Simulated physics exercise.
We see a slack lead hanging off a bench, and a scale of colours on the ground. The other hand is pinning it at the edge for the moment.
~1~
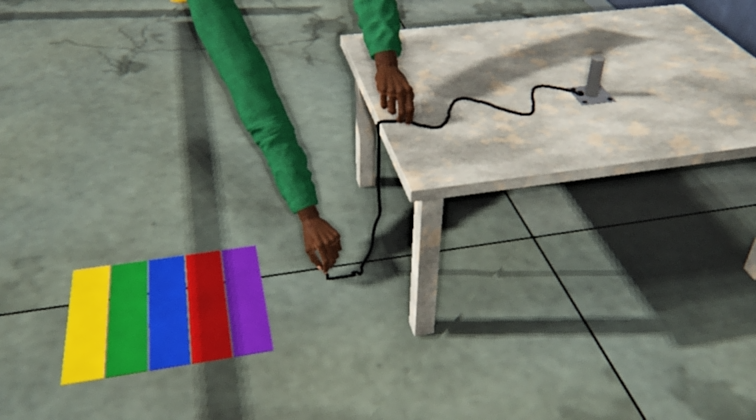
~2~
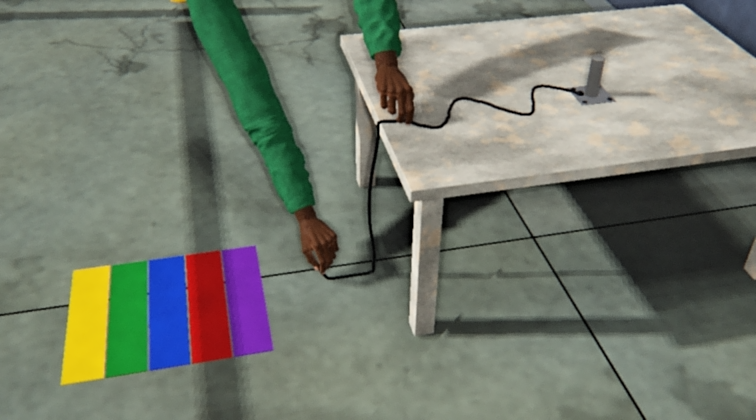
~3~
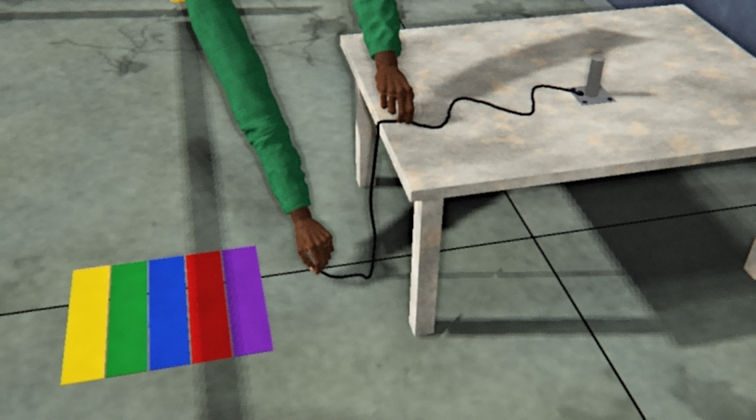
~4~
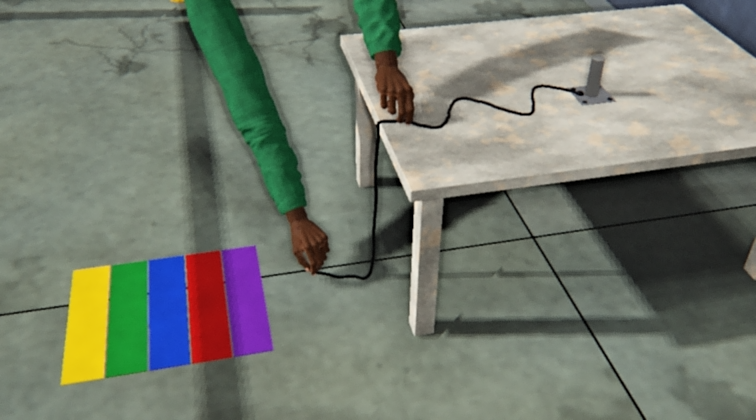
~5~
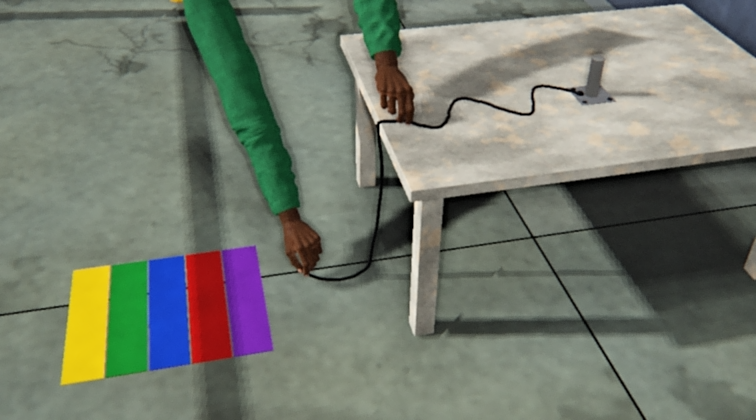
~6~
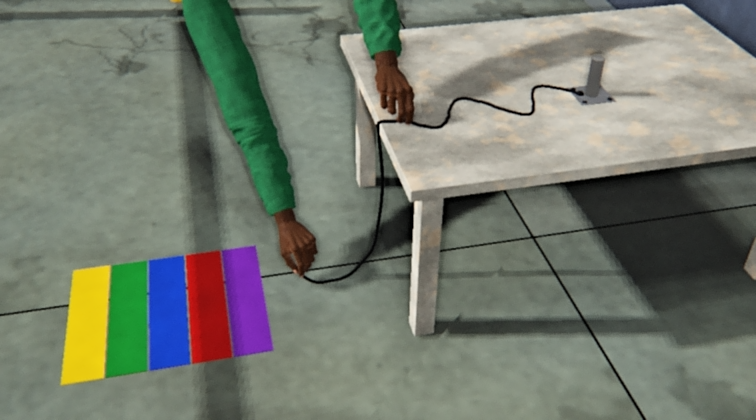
A hand draws the end of a slack black lead slowly left toward the colour strips.
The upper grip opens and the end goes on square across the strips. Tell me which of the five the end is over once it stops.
It is over the yellow strip.
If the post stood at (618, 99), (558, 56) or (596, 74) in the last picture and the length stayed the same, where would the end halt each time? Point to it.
In order, the pixels are (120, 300), (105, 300) and (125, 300).
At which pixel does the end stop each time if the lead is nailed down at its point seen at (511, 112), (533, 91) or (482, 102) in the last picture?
First try near (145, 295), second near (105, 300), third near (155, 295).
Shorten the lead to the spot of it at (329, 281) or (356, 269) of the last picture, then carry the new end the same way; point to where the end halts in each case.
In turn, around (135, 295) and around (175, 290).
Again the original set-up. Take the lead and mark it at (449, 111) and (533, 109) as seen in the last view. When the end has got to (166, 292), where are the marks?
The two spots land somewhere near (382, 124) and (494, 109).
Soon after, end near (166, 292); over blue.
Then, end near (118, 299); over green.
At full stretch, end near (91, 303); over yellow. It halts on the yellow strip.
